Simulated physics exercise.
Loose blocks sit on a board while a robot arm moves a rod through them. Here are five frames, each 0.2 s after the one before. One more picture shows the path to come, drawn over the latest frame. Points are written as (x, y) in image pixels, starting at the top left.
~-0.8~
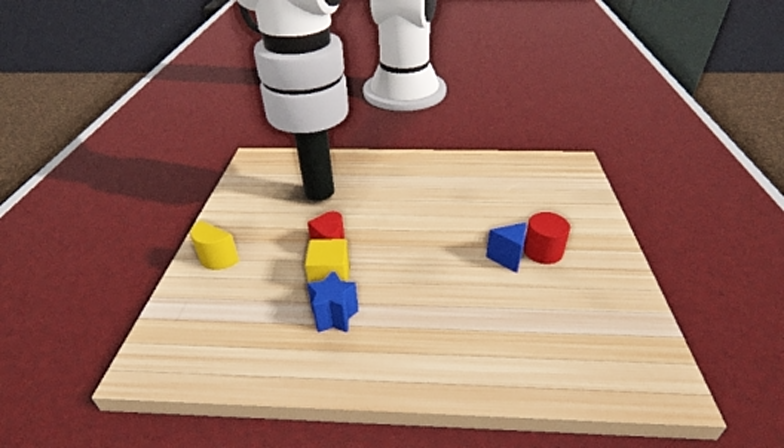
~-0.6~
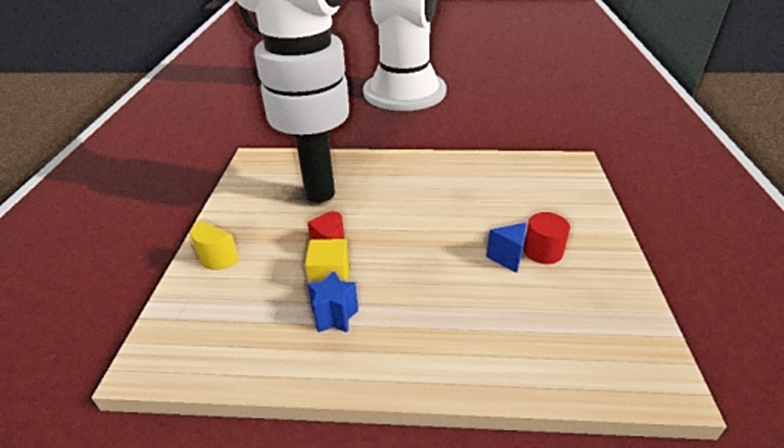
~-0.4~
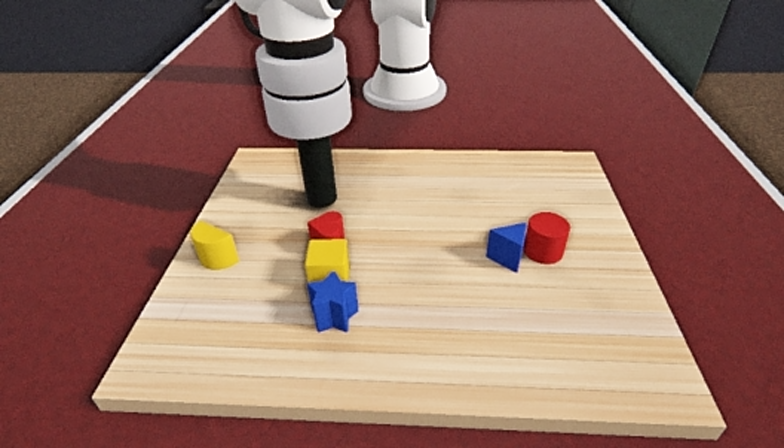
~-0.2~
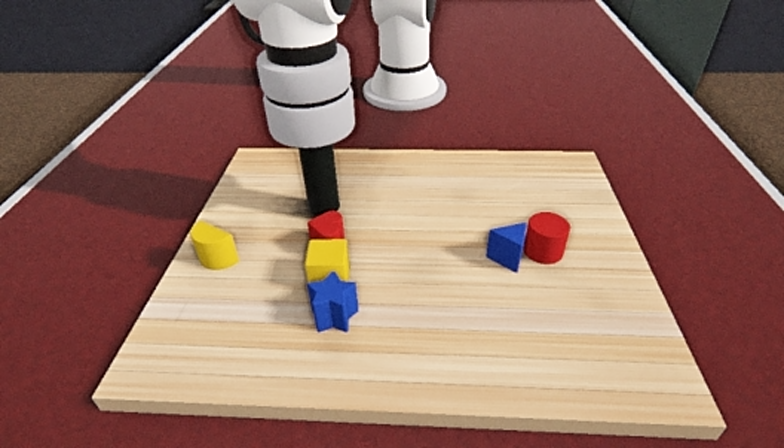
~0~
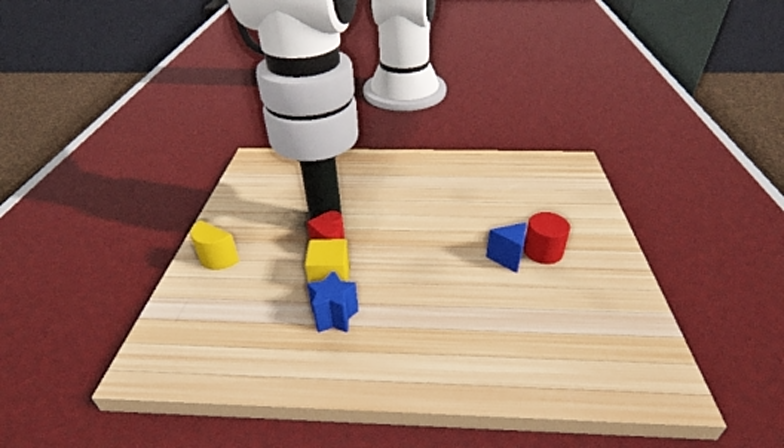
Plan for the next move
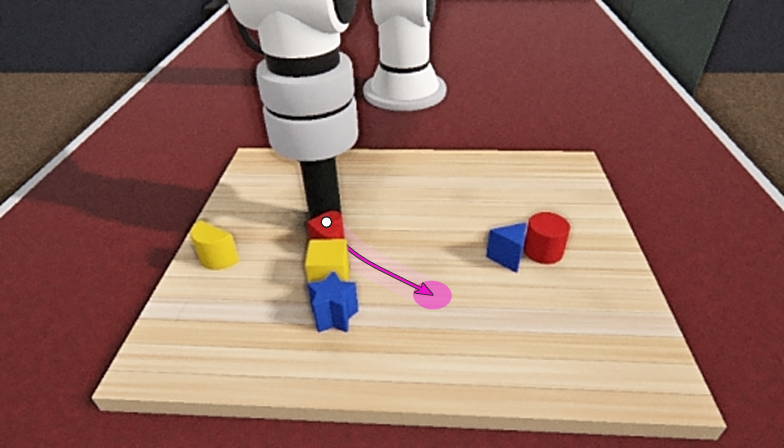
A robot arm's black rod moving slightly toward a red heart-shaped block behind a yellow square and blue star, the blocks staying still.
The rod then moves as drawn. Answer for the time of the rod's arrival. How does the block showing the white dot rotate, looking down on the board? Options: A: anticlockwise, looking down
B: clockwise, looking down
The answer is B.
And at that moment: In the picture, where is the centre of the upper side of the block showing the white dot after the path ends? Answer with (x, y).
My estimate: (326, 242).
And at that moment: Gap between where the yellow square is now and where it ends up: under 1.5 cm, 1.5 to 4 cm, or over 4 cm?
Once the path ends, it will sit 1.5 to 4 cm from where it is now.
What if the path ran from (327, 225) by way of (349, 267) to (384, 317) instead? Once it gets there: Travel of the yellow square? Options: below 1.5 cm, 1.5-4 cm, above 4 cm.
Shift: Over 4 cm.
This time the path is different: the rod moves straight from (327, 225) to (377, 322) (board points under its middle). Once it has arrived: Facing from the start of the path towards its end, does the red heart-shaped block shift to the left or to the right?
Facing the way the path runs, start to end, you'll find the red heart-shaped block has shifted right.
The drawn path runs from (327, 225) via (368, 262), ending at (432, 295); the dot is on the red heart-shaped block.
The first path, step by step. One third of the way, rod (351, 246); yellow square (319, 267), turned 35° anticlockwise; red heart-shaped block (326, 242), turned 80° clockwise; blue star block (331, 295).
Two thirds of the way, rod (389, 268); yellow square (318, 268), turned 35° anticlockwise; red heart-shaped block (326, 242), turned 85° clockwise; blue star block (331, 295).
At the end, rod (433, 289); yellow square (318, 268), turned 35° anticlockwise; red heart-shaped block (326, 242), turned 85° clockwise; blue star block (331, 295).
